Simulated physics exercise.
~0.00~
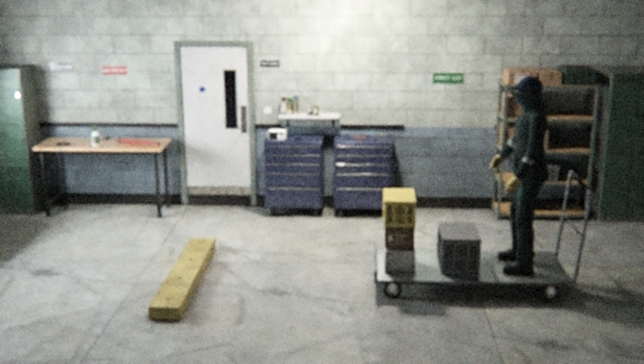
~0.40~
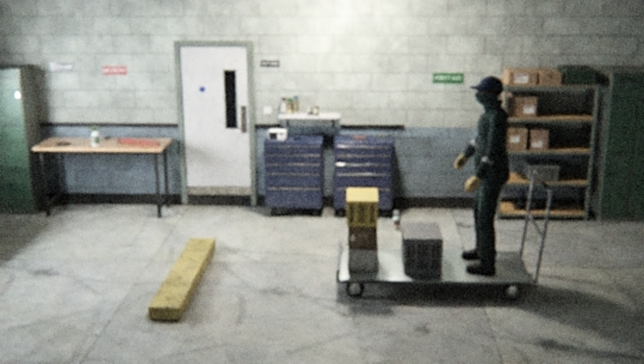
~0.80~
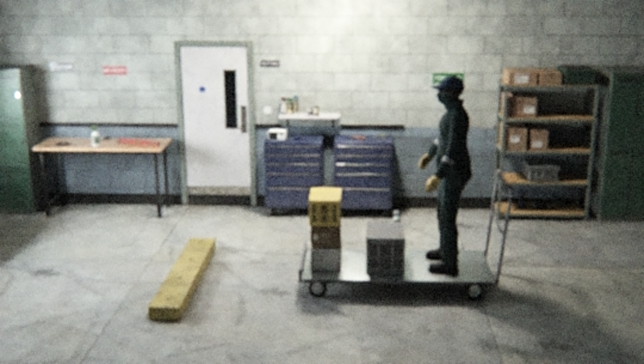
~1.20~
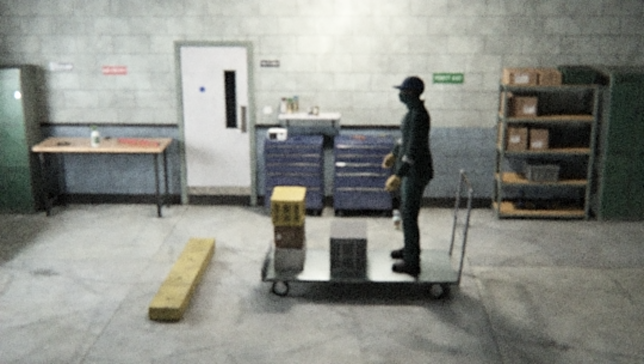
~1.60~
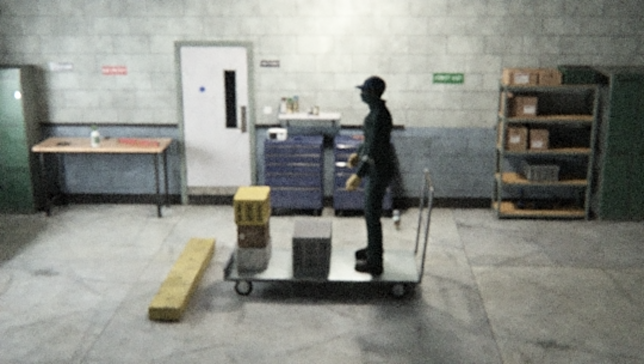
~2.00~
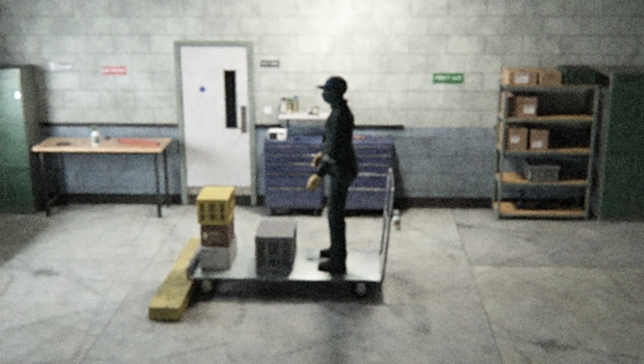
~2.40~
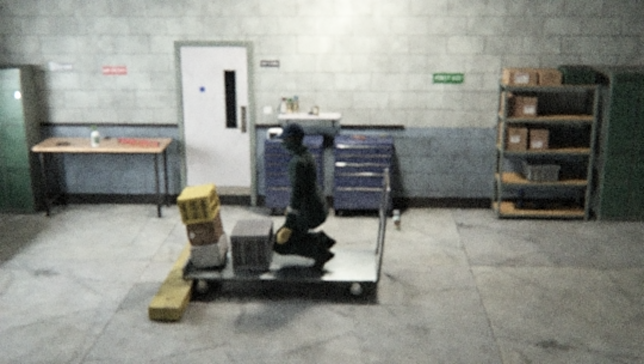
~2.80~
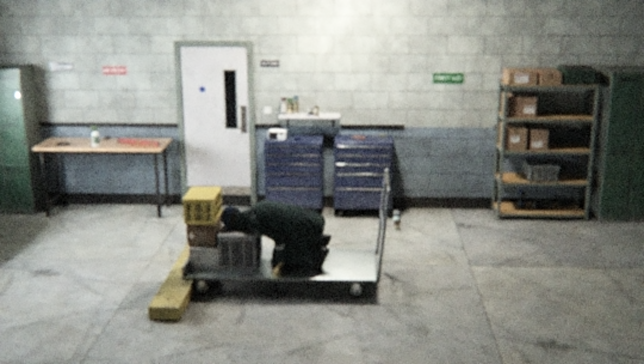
In a workshop, a capped figure stood on a flat trolley rolling left with a grey crate and a stack of yellow, brown and white boxes, until it stopped at a yellow beam and the figure sank down and pitched forward onto the grey crate.
